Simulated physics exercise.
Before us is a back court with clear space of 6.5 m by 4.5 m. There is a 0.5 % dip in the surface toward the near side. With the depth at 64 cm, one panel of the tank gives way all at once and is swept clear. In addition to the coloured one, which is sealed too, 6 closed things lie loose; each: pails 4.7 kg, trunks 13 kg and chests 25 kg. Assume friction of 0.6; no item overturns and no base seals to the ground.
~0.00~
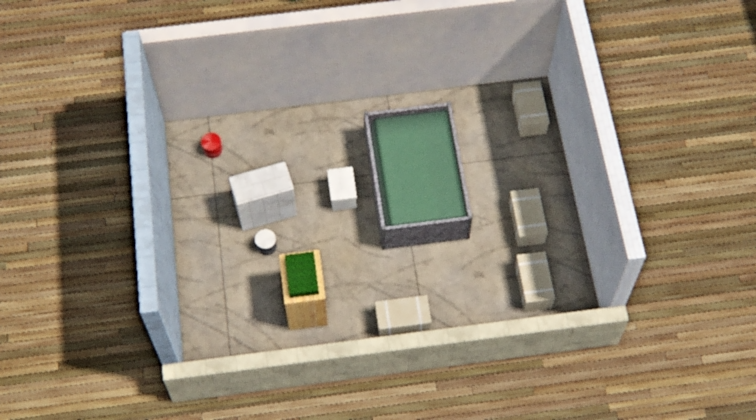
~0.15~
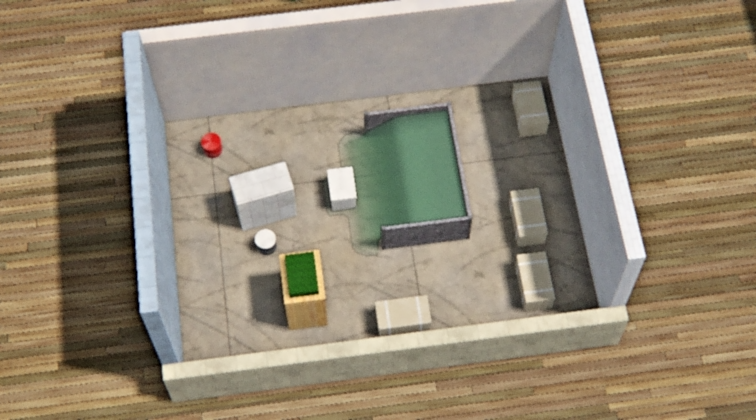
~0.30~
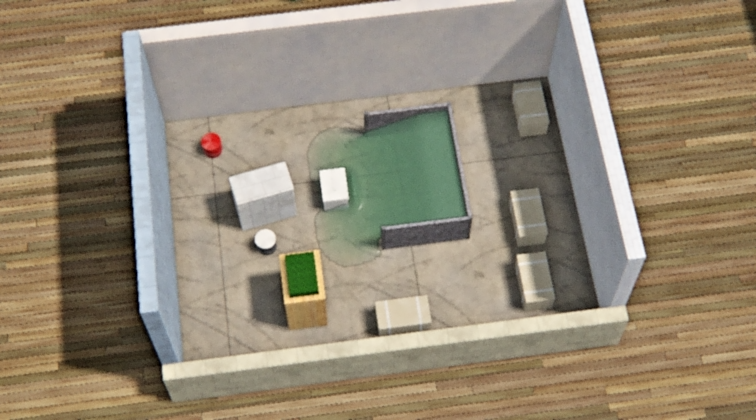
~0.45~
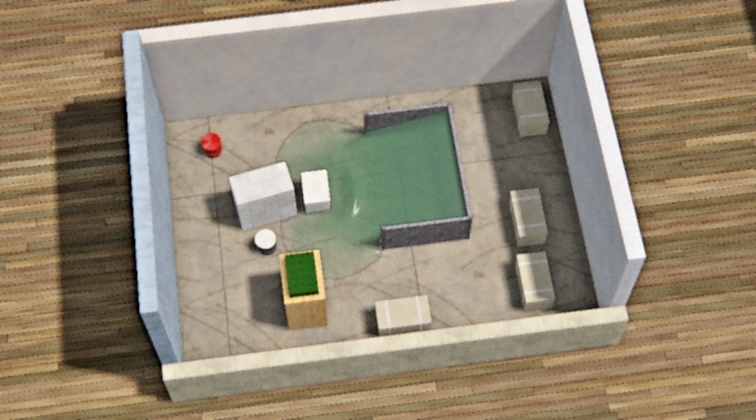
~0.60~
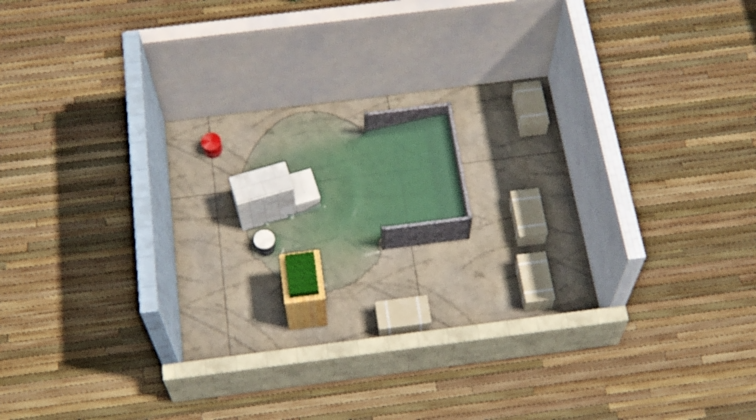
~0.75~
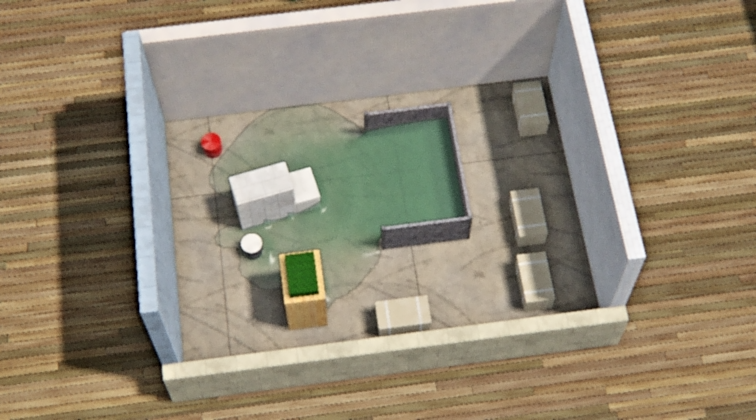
At first, green water fills a dark-walled tank in a walled yard scattered with pale boxes and a red pail. The tank's left side gives way and water spreads leftward across the floor, pushing a small white box up against a larger one, and then a small white round object shifts slightly left.
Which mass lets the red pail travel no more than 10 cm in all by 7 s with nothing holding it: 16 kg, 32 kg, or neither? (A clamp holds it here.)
Outcome: Only heavier passes.
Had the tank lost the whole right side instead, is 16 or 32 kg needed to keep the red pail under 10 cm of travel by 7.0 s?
That way round, the lesser mass holds.
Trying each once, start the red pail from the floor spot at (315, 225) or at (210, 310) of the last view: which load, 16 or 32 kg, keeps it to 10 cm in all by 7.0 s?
Well, nothing does it for the first, just the big one for the second.
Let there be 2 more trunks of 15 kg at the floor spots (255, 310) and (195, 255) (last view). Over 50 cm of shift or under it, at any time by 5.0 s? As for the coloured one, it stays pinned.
Result, in order - above threshold; above threshold.
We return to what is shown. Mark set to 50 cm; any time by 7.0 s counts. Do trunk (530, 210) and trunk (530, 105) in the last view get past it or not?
Below the mark, below the mark.
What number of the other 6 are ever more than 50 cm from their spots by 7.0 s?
My count gives 4.
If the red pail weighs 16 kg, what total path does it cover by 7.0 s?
About 150 cm altogether.
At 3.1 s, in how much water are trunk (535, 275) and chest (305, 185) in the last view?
0 and 12 cm.
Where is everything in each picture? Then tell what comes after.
The first picture shows the red pail at (211, 141) rests on the ground; 2.5 m2 under water; 0 of 7 have shifted.
The second picture shows the red pail at (211, 141), on the bottom; 3.5 m2 under water; 0 of 7 have shifted.
The third picture shows the red pail at (211, 141) rests on the ground; water covers 4.7 m2; 1 of 7 have shifted.
The fourth picture shows the red pail at (211, 141), on the bottom; 6.1 m2 under water; 1 of 7 have shifted.
The fifth picture shows the red pail at (211, 141), on the bottom; 7.5 m2 under water; 1 of 7 have shifted.
The sixth picture shows the red pail at (211, 141) rests on the ground; water covers 9.1 m2; 2 of 7 have shifted.
After 1.4 s the red pail would be 17 cm from its start with 16 kg and 0 cm from its start with 32 kg; 11 cm of water round it then.
After 3.1 s the red pail would be 86 cm from its start with 16 kg and 1 cm from its start with 32 kg; 12 cm of water round it then.
After 4.9 s the red pail would be 72 cm from its start with 16 kg and 1 cm from its start with 32 kg; 8 cm of water round it then.
After 7.0 s the red pail would be 72 cm from its start with 16 kg and 1 cm from its start with 32 kg; 5 cm of water round it then.
